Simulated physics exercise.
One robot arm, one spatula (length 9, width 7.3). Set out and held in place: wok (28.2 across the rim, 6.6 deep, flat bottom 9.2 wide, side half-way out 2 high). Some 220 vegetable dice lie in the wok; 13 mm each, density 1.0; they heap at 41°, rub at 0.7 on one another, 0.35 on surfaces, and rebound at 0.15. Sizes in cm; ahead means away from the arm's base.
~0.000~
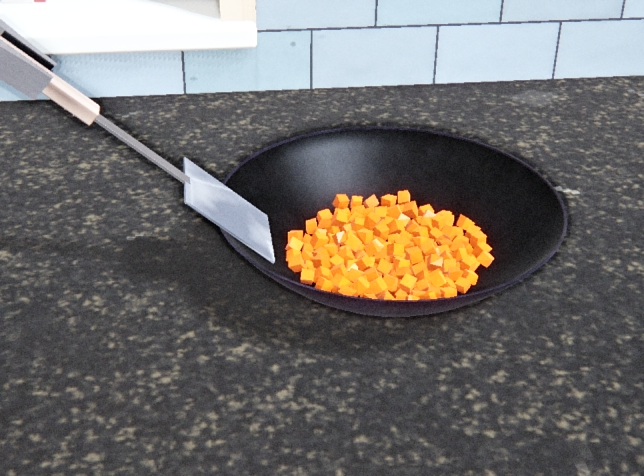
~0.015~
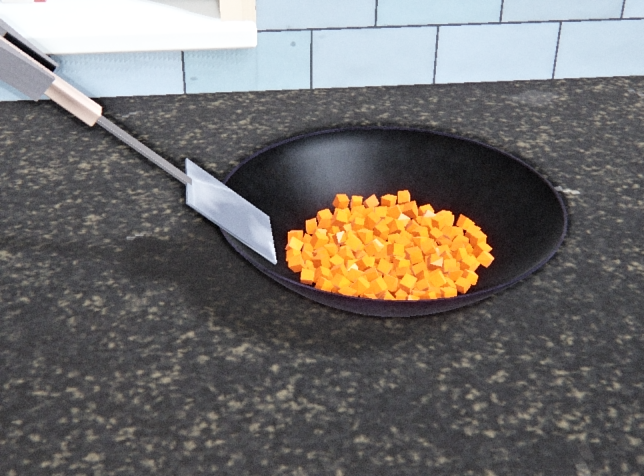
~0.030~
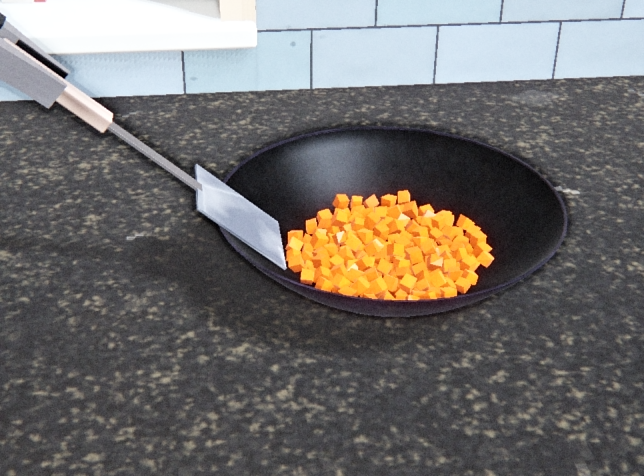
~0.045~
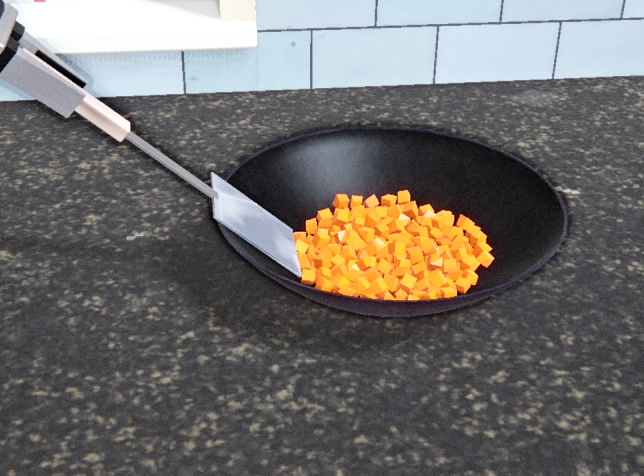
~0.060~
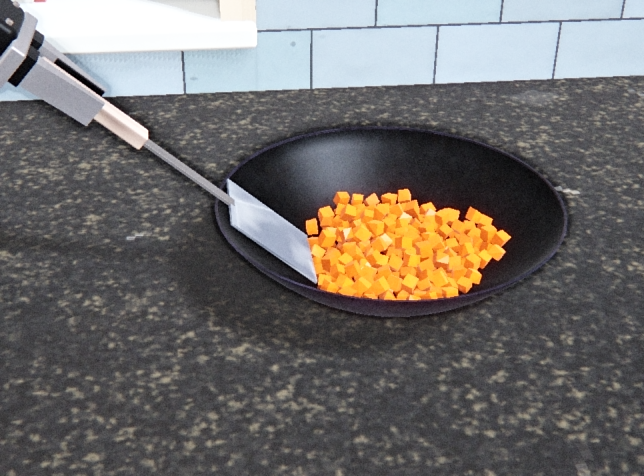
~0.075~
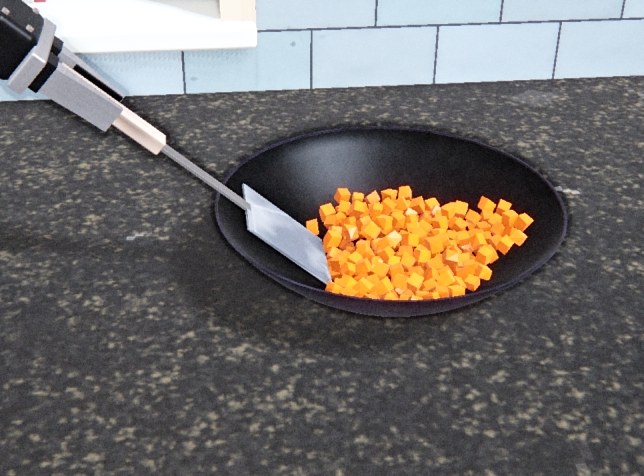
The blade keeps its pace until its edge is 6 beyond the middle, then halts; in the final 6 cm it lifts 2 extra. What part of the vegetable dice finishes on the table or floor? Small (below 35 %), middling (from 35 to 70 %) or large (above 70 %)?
Answer: Small; below 35 % of the vegetable dice finish on the table or floor.
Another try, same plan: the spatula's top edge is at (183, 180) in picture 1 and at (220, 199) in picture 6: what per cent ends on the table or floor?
About 20 per cent.
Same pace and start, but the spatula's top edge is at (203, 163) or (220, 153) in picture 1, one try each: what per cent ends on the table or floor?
Some 30 and 30 per cent.
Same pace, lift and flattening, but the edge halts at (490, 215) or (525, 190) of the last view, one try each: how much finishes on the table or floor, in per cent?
About 50 and 60 per cent.
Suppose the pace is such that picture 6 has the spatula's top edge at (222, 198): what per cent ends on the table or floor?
About 20 per cent.
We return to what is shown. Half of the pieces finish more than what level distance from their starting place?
Some 10 cm.
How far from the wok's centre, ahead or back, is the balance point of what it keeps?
Roughly 5.0 cm ahead.
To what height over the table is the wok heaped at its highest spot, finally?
Some 7.0 cm.
After 0.12 s, sloping 42°, highest piece 9 above the table; 216 in the wok, 1 on the blade or in flight.
After 0.16 s, sloping 42°, highest piece 11 above the table; 207 in the wok, 10 on the blade or in flight.
After 0.38 s, sloping 42°, highest piece 7 above the table; 159 in the wok, 52 on the table or floor, 6 on the blade or in flight.
After 1.43 s, sloping 42°, highest piece 7 above the table; 159 in the wok, 58 on the table or floor.
At rest, 159 in the wok, 58 on the table or floor. That is 27 % on the table or floor.
